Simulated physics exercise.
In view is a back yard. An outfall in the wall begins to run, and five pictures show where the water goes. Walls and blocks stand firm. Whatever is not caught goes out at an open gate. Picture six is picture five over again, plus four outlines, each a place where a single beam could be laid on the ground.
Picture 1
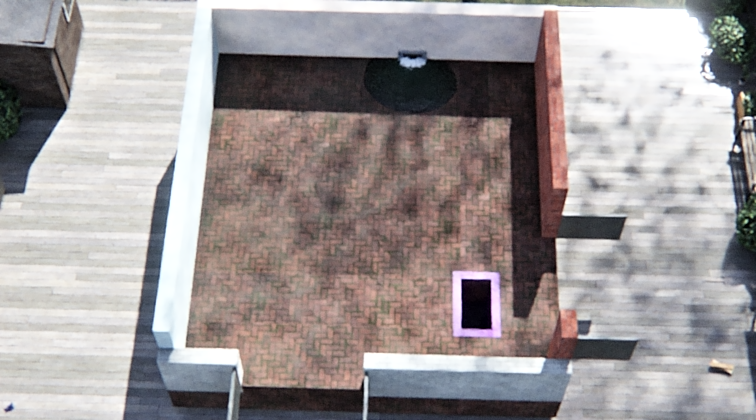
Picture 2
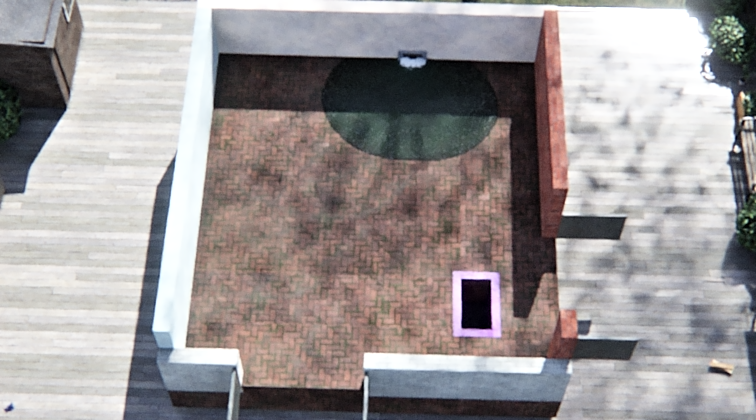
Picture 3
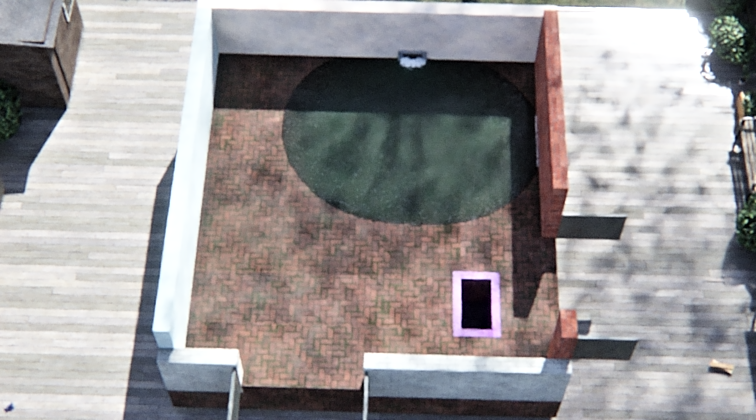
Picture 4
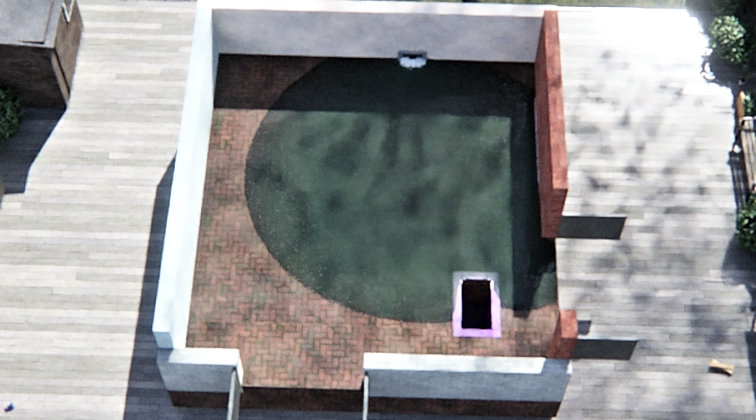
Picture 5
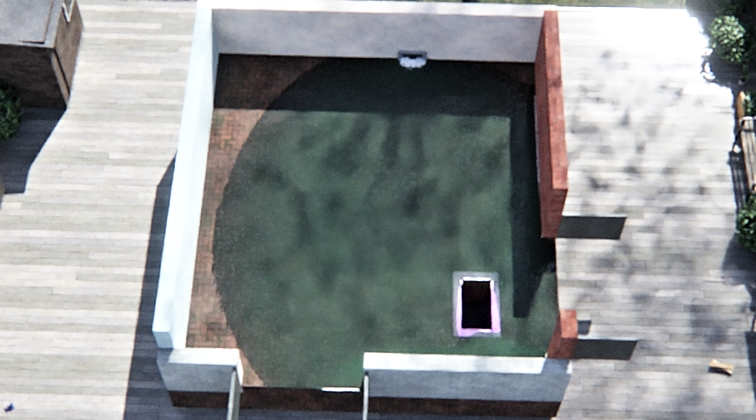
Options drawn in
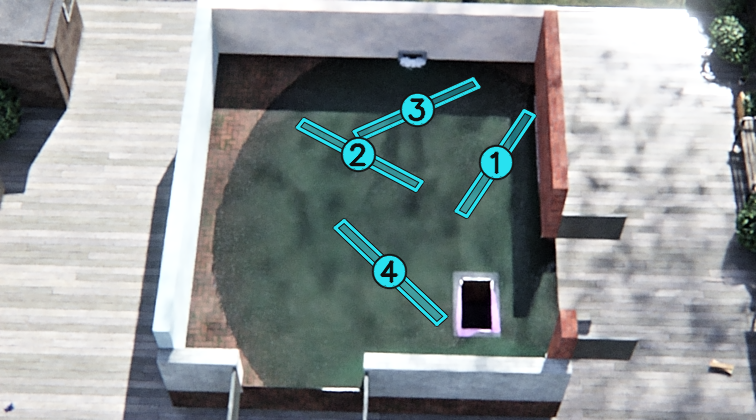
Dark green water spreads from the back wall across the brick yard and reaches the purple drain.
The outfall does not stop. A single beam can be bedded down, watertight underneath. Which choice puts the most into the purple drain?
Take 4.
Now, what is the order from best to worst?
4, 2, 1, 3.
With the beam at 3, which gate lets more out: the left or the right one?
More leaves on the left.
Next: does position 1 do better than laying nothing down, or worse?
Position 1 is worse.
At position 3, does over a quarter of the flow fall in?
No, it does not.
On the marked copy, 1 from (461, 213) to (529, 113); 2 from (300, 123) to (418, 185); 3 from (356, 135) to (475, 82); 4 from (339, 224) to (441, 320).
Choosing 1, about 22 % of the stream goes into the purple drain, about 78 % out by the gates.
Choosing 2, about 41 % of the stream goes into the purple drain, about 59 % out by the gates.
Choosing 3, about 17 % of the stream goes into the purple drain, about 83 % out by the gates.
Choosing 4, about 52 % of the stream goes into the purple drain, about 48 % out by the gates.
